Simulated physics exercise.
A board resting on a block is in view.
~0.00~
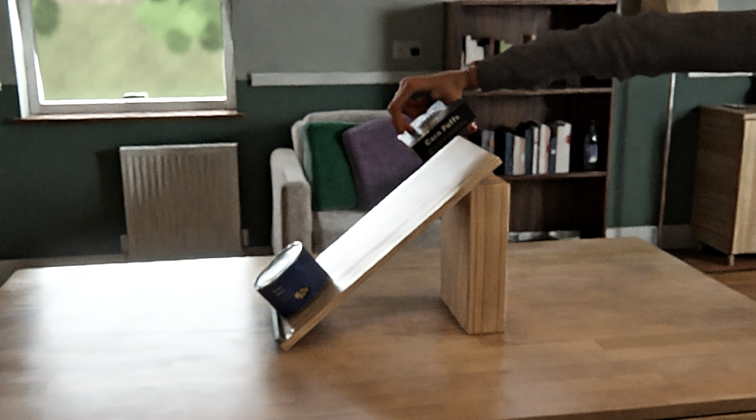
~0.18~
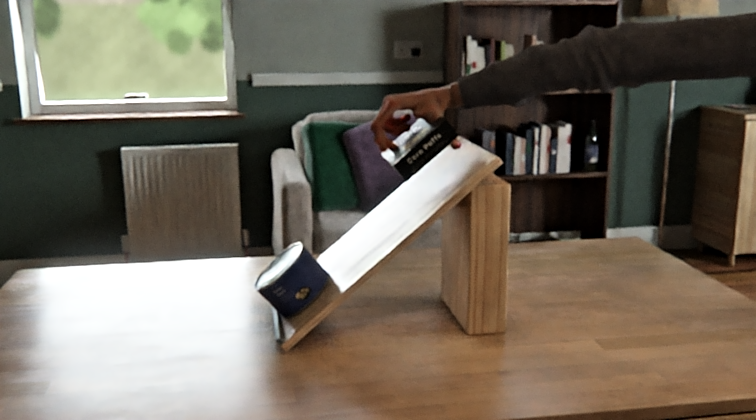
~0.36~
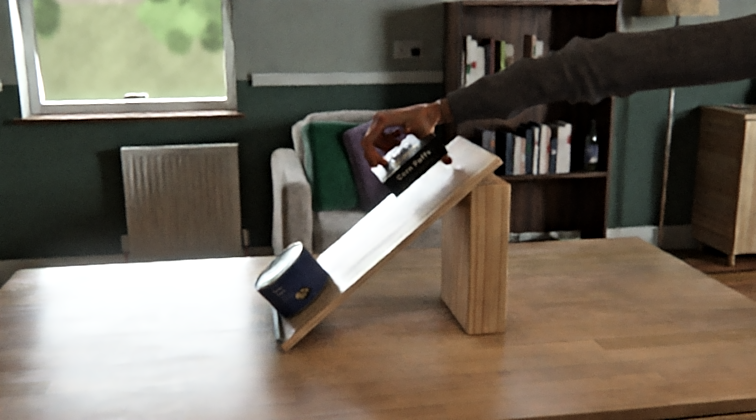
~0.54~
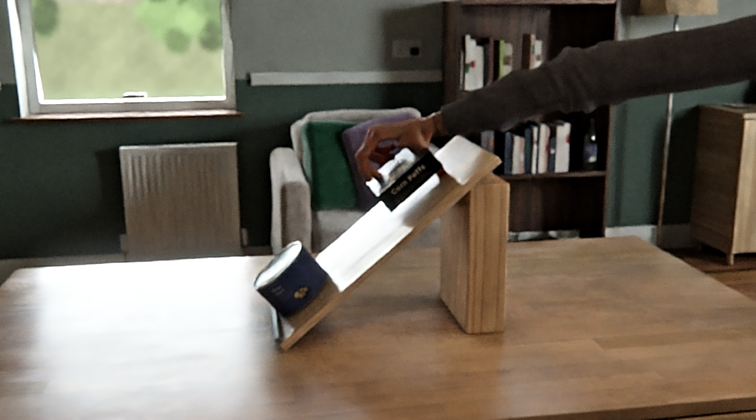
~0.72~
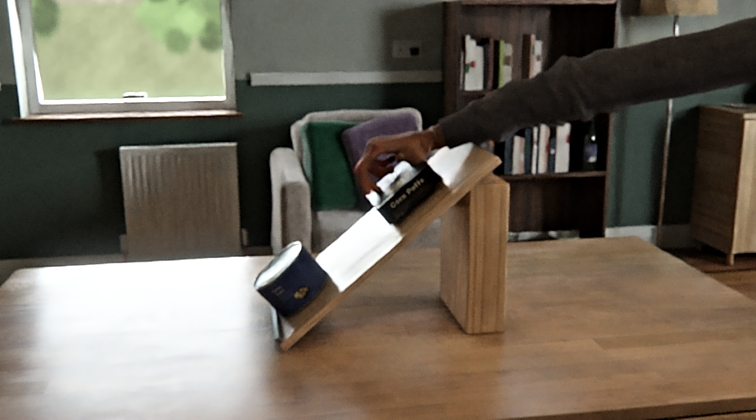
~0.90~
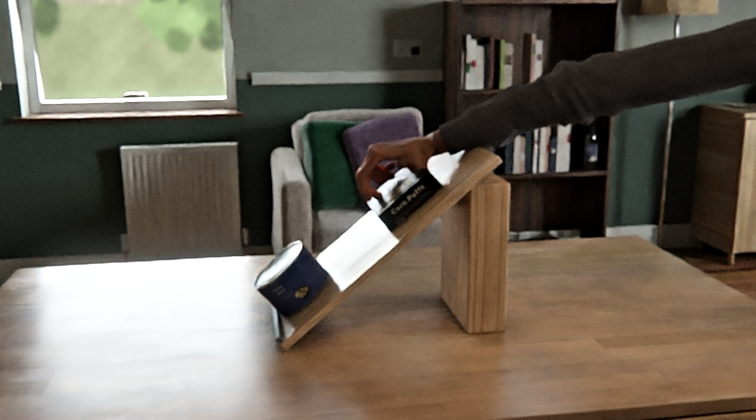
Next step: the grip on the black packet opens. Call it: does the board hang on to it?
No, it goes down the board.
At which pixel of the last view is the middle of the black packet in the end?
Around (346, 243).
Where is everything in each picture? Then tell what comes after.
In the first frame, on its way; black packet (436, 127); blue tub (292, 280).
In the second frame, on its way; black packet (419, 145); blue tub (292, 281).
In the third frame, on its way; black packet (409, 161); blue tub (292, 280).
In the fourth frame, on its way; black packet (403, 175); blue tub (291, 280).
In the fifth frame, on its way; black packet (402, 187); blue tub (291, 280).
In the sixth frame, in place under the hand; black packet (403, 194); blue tub (292, 279).
After 1.20 s, black packet shifted a little near (382, 212).
After 1.30 s, black packet shifted about its own width near (357, 234).
In the end (1.9 s), moved from the start, black packet; blue tub unmoved. At the end, from the last picture's camera, black packet near (346, 243). The black packet runs down the board.
